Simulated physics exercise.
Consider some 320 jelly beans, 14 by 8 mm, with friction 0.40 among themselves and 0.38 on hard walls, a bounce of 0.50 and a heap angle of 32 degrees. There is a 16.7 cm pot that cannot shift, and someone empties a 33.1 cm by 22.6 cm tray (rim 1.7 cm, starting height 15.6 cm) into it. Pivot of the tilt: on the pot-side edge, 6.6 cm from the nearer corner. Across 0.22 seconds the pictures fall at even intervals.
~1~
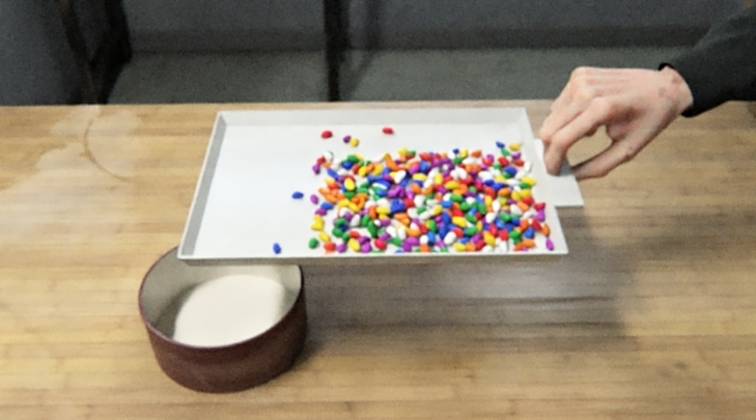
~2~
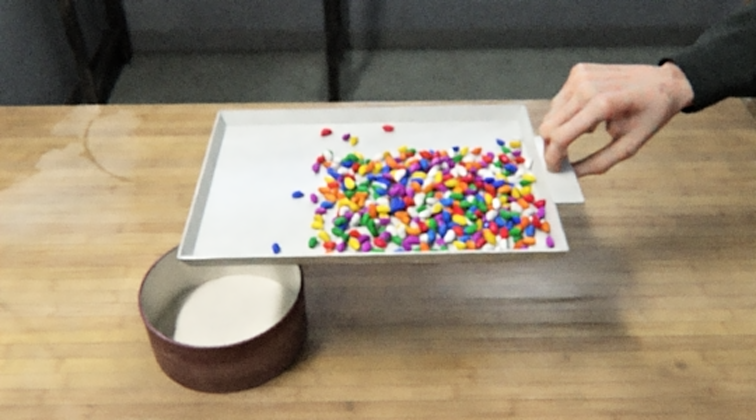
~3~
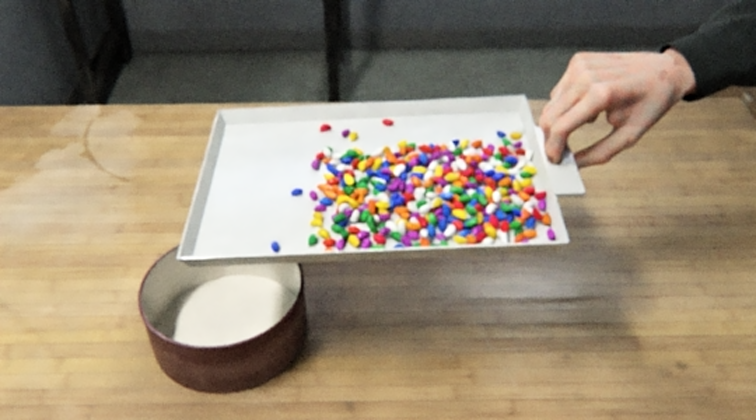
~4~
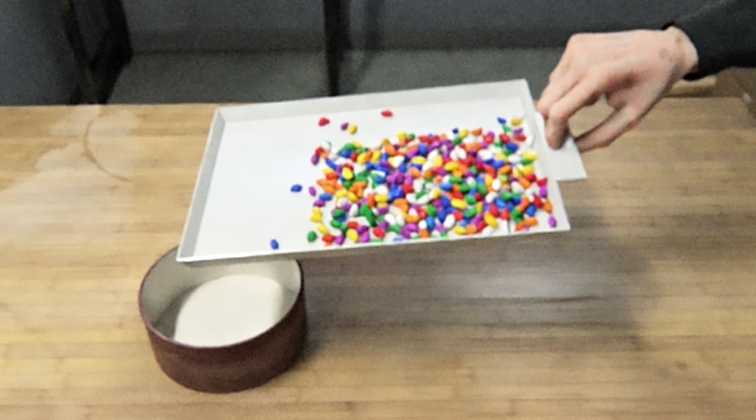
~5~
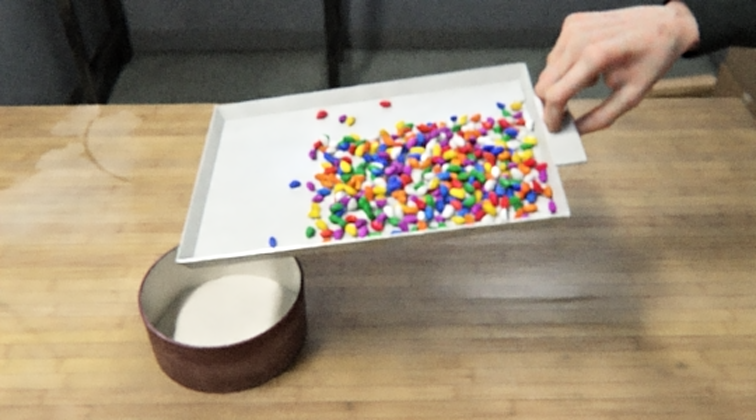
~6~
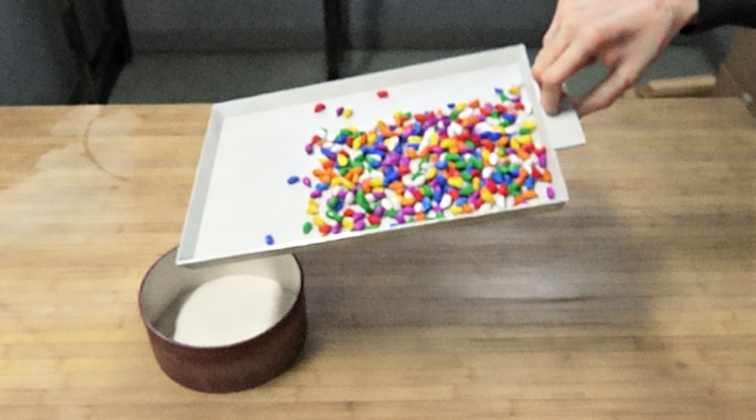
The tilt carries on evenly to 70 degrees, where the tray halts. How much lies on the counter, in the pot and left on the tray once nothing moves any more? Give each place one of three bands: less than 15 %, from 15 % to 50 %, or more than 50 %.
Counter - more than 50 %; pot - from 15 % to 50 %; tray - less than 15 %.
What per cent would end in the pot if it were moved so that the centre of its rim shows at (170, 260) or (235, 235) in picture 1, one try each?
I'd say close to 40 percent for the first spot and 5 percent for the second.
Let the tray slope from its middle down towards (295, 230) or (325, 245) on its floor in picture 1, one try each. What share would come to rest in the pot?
Near 40 and 40 per cent, in that order.
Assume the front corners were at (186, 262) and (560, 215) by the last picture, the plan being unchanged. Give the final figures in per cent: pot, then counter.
In the pot: 35 per cent; on the counter: 65 per cent.
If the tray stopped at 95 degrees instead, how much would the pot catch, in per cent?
Near 30 %, then.
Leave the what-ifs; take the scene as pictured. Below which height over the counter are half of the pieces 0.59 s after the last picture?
I'd put it near 18 cm.
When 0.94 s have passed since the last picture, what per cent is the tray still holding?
Around 10 percent of it.
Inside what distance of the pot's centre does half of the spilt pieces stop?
Close to 20 cm, give or take.
Then, 0.35 s after the last picture, tilt 40 degrees; the tray holds 100 %, the pot 0 %.
Then, 0.59 s after the last picture, tilt 59 degrees; the tray holds 75 %, the pot 0 %.
Then, 0.94 s after the last picture, tilt 70 degrees; the tray holds 10 %, the pot 20 %.
In the end, counter 70 %, pot 25 %, tray 5 %.
